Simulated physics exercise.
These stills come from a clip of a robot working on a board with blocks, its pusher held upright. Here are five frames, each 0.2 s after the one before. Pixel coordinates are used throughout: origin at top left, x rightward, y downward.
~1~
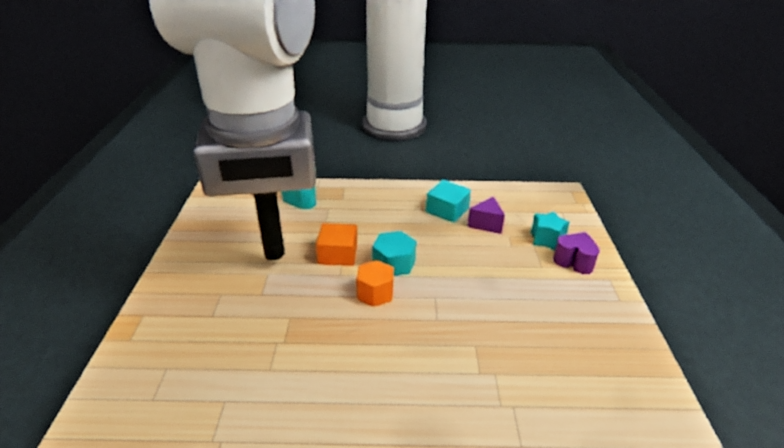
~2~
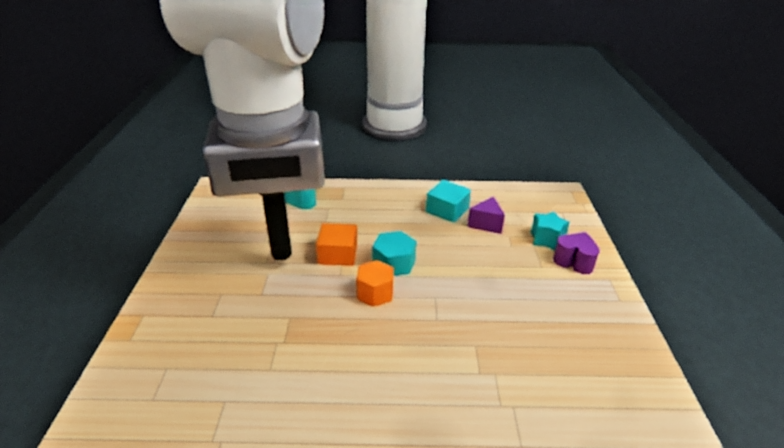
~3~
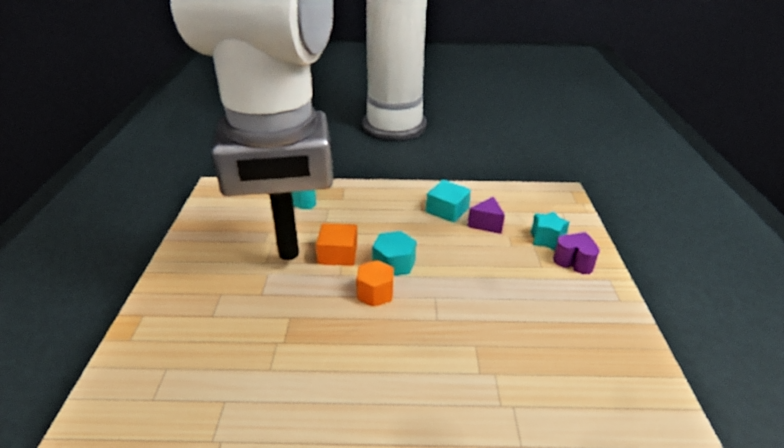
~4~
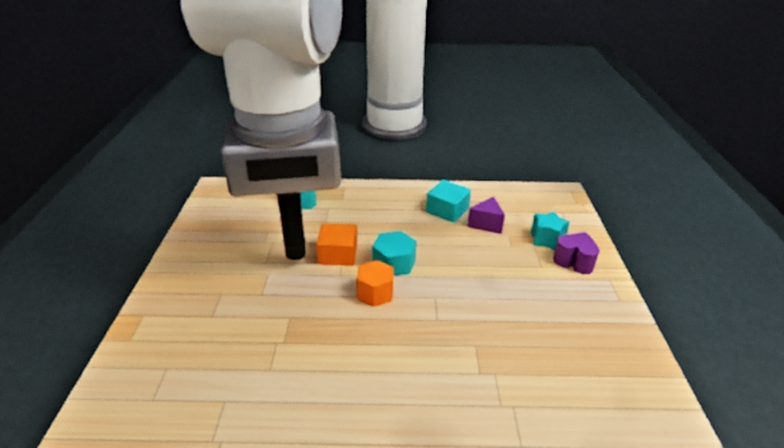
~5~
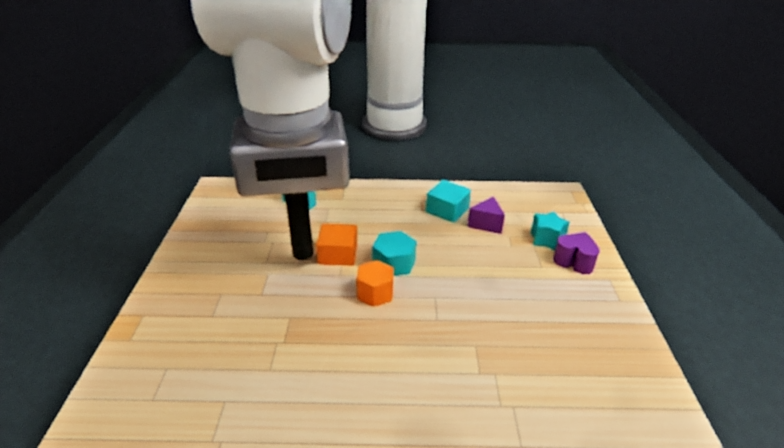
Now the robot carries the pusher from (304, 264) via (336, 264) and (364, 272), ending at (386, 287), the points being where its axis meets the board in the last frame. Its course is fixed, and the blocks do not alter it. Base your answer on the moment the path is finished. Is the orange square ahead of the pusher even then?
No, I don't think so.
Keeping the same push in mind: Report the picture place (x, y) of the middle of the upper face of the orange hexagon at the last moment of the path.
I'd place it at (382, 287), taking the centre of its top.
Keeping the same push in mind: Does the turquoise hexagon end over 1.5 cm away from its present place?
No, that is not how it ends up.
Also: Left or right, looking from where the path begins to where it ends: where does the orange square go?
Shifts left.
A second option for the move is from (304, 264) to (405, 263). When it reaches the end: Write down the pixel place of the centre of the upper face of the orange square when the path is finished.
It sits at (367, 225).
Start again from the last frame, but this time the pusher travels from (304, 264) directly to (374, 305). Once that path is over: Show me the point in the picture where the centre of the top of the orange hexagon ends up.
Most likely (403, 278).
On the path given first. One third of the way, pusher (335, 254); orange square (355, 230), turned 40° anticlockwise.
Two thirds of the way, pusher (364, 262); orange square (362, 230), turned 65° anticlockwise.
At the end, pusher (386, 278); orange square (362, 230), turned 65° anticlockwise; orange hexagon (382, 287), turned 35° clockwise; turquoise hexagon unmoved.
